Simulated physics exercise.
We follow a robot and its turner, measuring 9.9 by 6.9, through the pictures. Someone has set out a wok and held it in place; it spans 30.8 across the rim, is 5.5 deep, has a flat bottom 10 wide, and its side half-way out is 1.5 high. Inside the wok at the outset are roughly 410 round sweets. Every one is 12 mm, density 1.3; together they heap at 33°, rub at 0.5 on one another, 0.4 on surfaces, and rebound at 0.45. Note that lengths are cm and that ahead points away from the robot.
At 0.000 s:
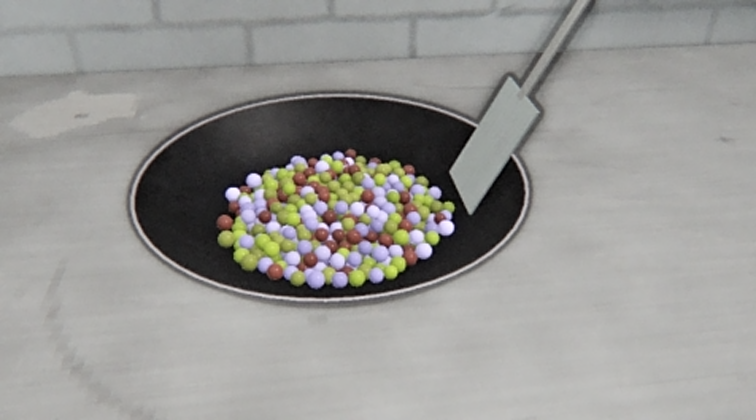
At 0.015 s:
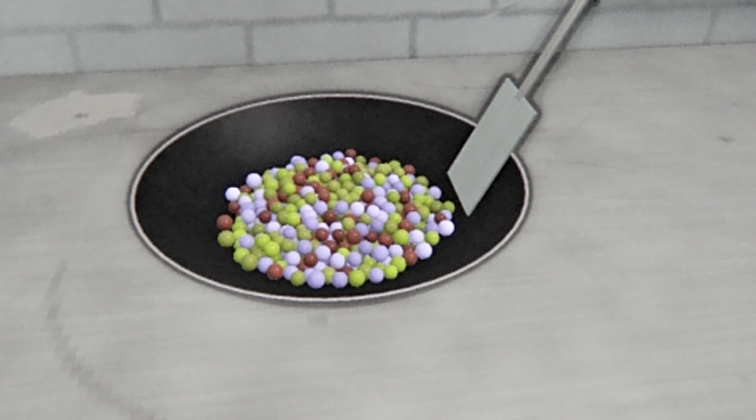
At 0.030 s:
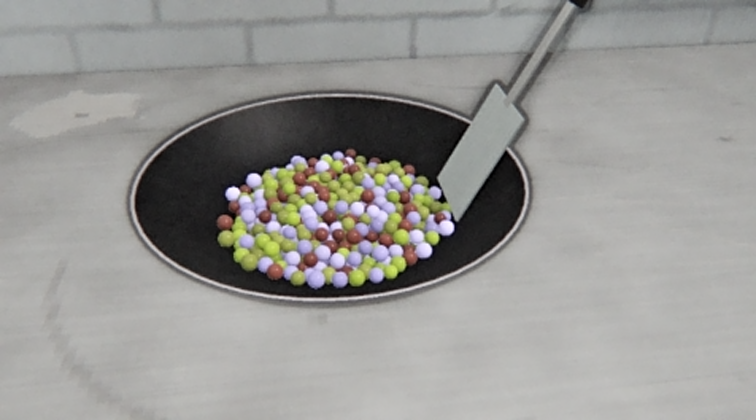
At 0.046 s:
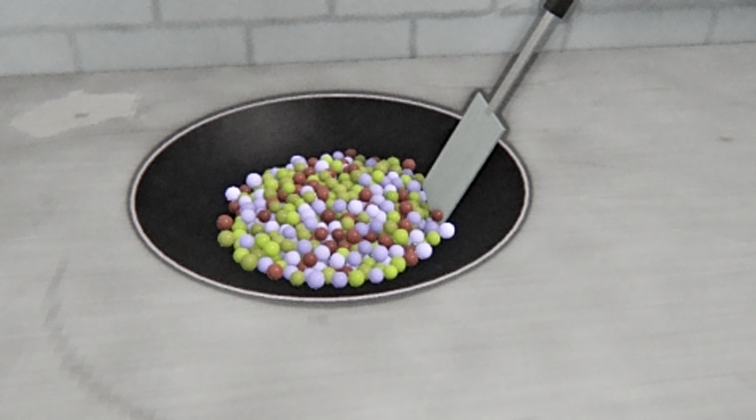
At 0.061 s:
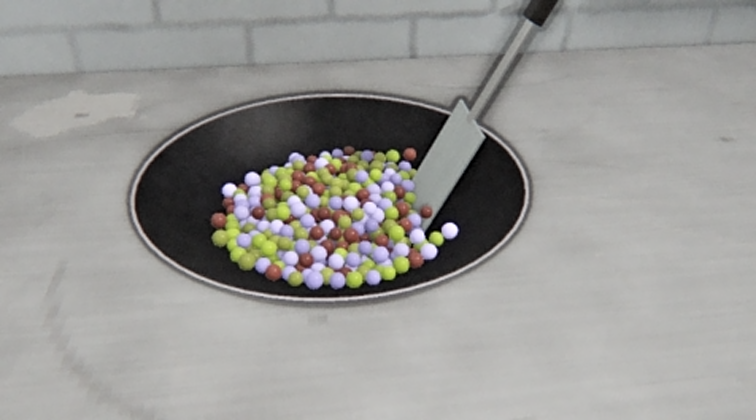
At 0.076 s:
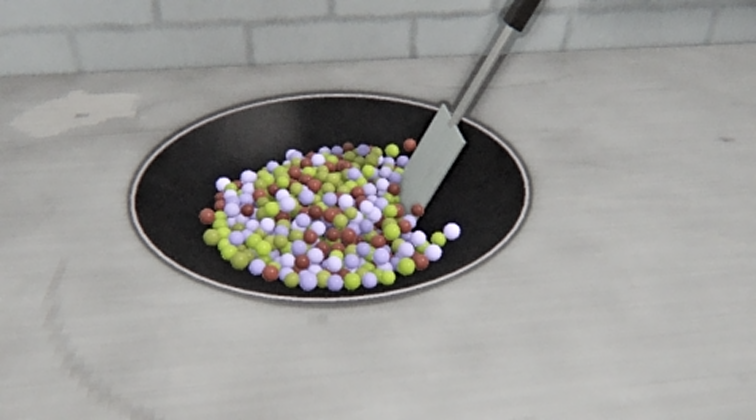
A metal turner moving left through a black wok, pushing into the right side of a heap of green, lilac and brown balls.
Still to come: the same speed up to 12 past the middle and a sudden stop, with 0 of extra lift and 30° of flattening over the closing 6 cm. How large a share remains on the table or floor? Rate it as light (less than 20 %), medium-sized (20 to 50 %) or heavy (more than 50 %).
Rated medium-sized.
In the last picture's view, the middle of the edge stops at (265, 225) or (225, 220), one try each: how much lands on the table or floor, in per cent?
Respectively some 0 and 10 percent end on the table or floor.
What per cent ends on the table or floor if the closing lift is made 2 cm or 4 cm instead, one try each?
Try one gives about 30 in a hundred, try two about 25 in a hundred.
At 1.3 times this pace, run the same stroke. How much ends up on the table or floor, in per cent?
I'd put it at about 35 per cent.
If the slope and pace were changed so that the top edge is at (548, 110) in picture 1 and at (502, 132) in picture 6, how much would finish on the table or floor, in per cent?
Around 15 per cent finishes there.
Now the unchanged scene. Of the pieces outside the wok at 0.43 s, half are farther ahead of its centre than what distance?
Around 24 centimetres ahead.
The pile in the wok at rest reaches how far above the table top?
Roughly 5.5 cm.
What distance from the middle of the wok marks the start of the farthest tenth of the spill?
The distance is roughly 45 cm.
After 0.14 s, sloping 63°, highest piece 7 above the table; 412 in the wok.
After 0.20 s, sloping 58°, highest piece 7 above the table; 412 in the wok.
After 0.43 s, sloping 33°, highest piece 7 above the table; 294 in the wok, 112 on the table or floor, 6 on the blade or in flight.
After 1.48 s, sloping 33°, highest piece 5 above the table; 294 in the wok, 118 on the table or floor.
In the end, 294 in the wok, 118 on the table or floor. That is 29 % on the table or floor.
